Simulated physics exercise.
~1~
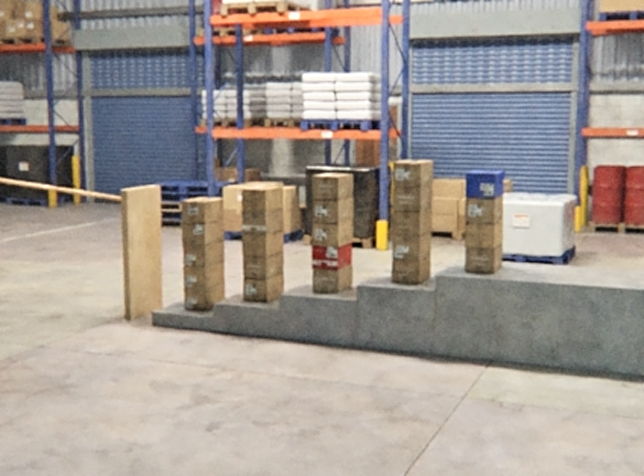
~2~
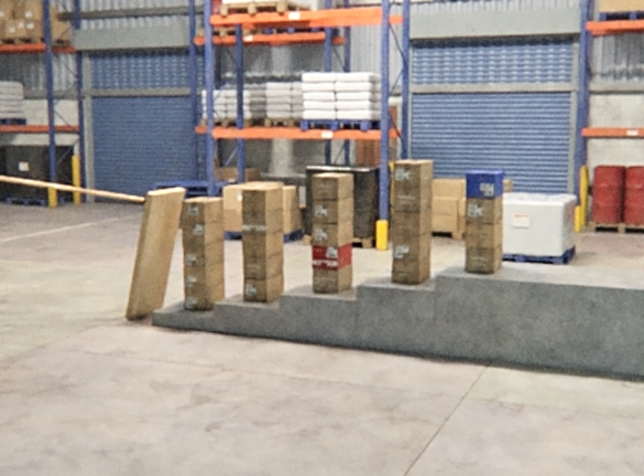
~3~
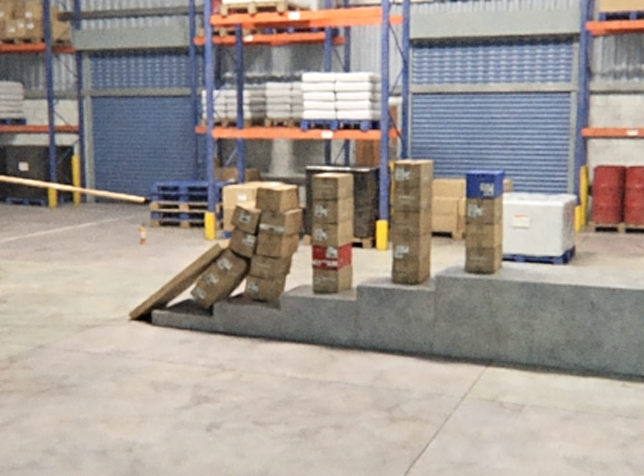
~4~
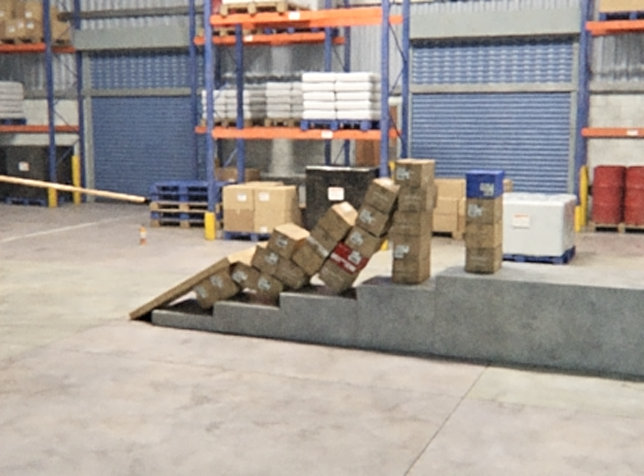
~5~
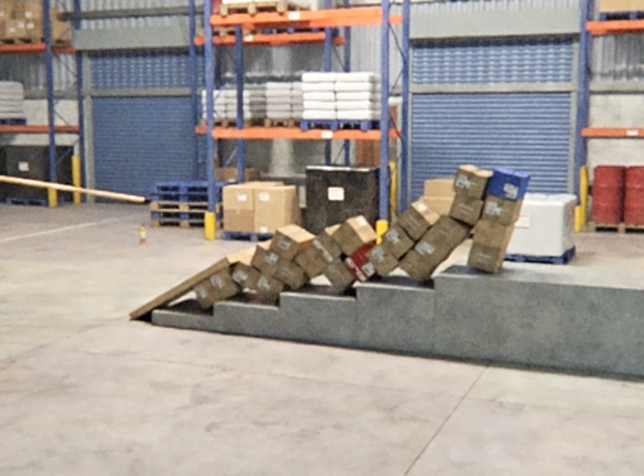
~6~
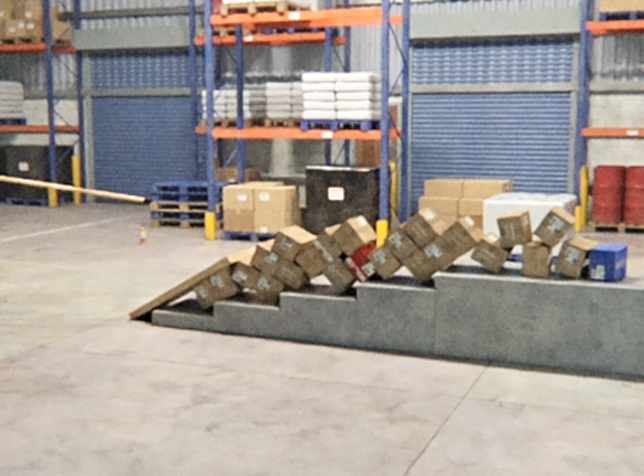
Warehouse with a pole tipping an upright board into stacked boxes on rising steps, toppling every pile rightward into a slanting heap.
